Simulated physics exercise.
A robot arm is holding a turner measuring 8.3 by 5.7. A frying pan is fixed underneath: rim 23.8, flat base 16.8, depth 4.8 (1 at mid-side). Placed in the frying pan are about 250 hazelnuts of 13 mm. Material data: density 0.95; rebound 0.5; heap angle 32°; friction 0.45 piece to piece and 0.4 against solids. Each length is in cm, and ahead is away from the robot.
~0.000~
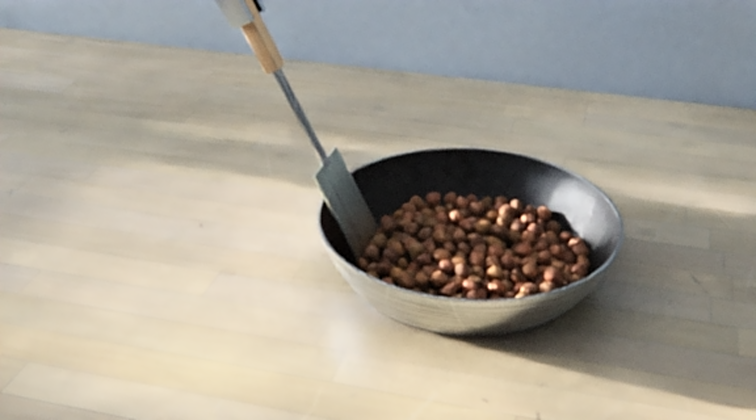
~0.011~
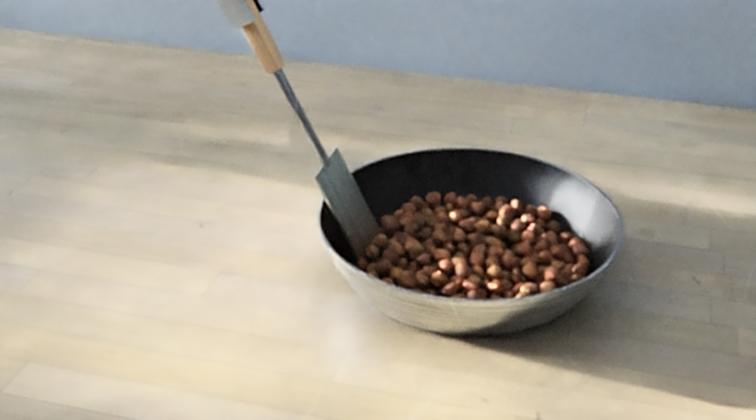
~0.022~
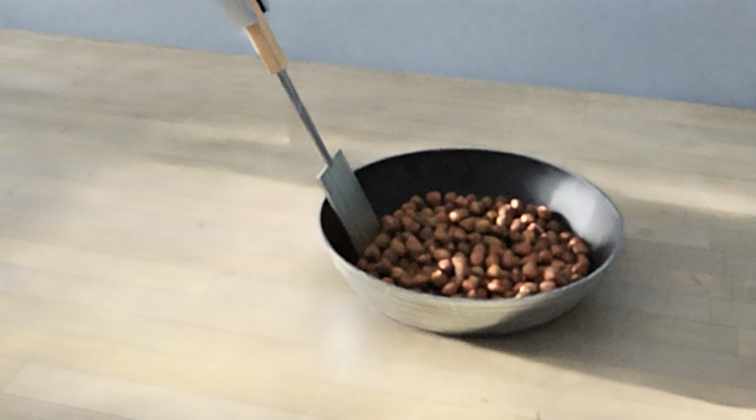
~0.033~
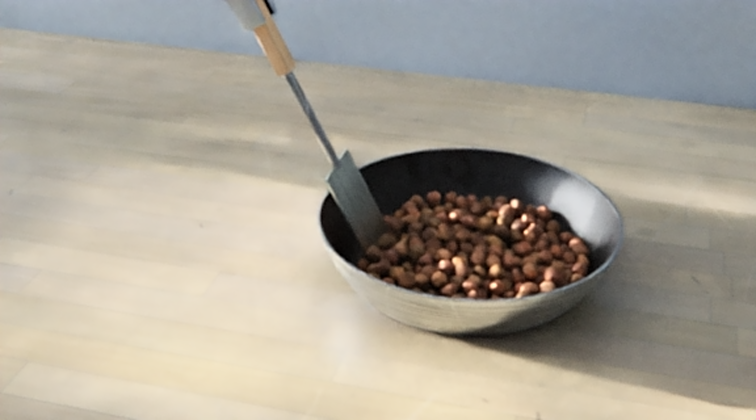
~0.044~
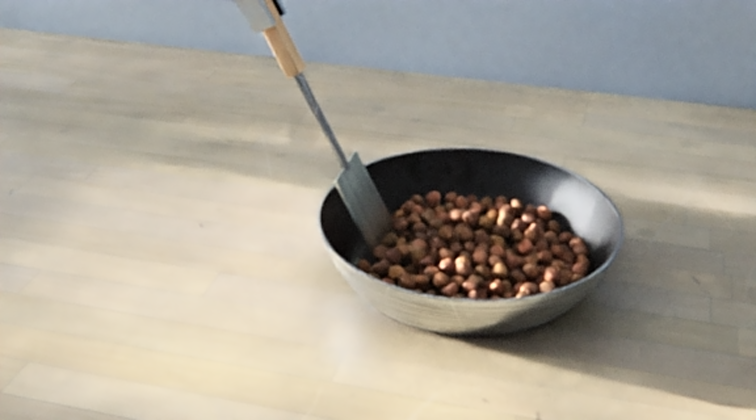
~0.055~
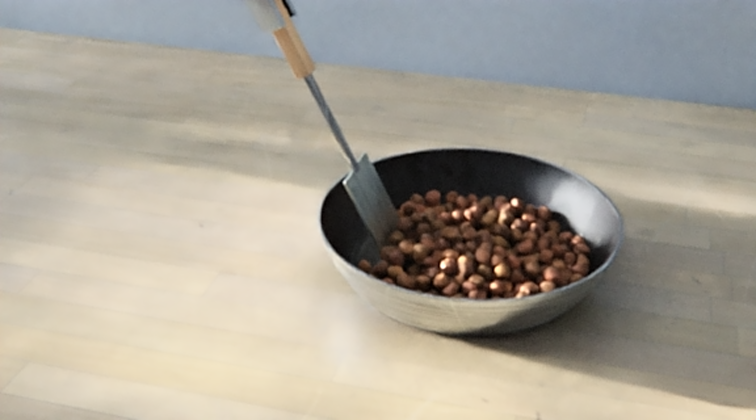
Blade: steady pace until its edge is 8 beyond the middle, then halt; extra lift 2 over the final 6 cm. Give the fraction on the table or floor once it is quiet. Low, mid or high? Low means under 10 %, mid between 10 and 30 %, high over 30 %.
Low.
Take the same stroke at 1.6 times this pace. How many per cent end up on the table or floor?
I'd put it around 15 per cent.
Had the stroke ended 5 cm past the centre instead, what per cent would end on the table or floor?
It would come to roughly 0 percent.
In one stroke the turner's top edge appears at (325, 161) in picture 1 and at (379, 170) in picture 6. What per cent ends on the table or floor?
Roughly 15 %.
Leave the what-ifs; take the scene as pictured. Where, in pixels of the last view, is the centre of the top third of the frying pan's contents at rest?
Approximately at pixel (565, 256).
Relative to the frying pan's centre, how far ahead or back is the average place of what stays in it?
Ahead, by around 3.0 cm.
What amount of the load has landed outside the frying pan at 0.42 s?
5 %.
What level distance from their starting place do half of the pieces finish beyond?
Some 2 cm.
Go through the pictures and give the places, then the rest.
Turner top edge at (325, 161), sloping 63°; upper third of the load around (459, 246), from x 360 to 580, top at y 200; 246 in the frying pan, in the first picture.
Turner top edge at (325, 161), sloping 63°; upper third of the load around (459, 246), from x 360 to 580, top at y 200, in the second picture.
Turner top edge at (329, 162), sloping 63°; upper third of the load around (459, 245), from x 365 to 580, top at y 200, in the third picture.
Turner top edge at (336, 164), sloping 63°; upper third of the load around (461, 246), from x 365 to 580, top at y 200, in the fourth picture.
Turner top edge at (345, 166), sloping 63°; upper third of the load around (462, 247), from x 365 to 580, top at y 200, in the fifth picture.
Turner top edge at (355, 167), sloping 63°; upper third of the load around (464, 247), from x 365 to 585, top at y 200; 246 in the frying pan, in the sixth picture.
After 0.12 s, sloping 63°, highest piece 4 above the table; 246 in the frying pan.
After 0.19 s, sloping 63°, highest piece 6 above the table; 246 in the frying pan.
After 0.42 s, sloping 63°, highest piece 6 above the table; 234 in the frying pan, 11 on the table or floor, 1 on the blade or in flight.
After 1.47 s, sloping 63°, highest piece 5 above the table; 234 in the frying pan, 12 on the table or floor.
At rest, 234 in the frying pan, 12 on the table or floor. That is 5 % on the table or floor.
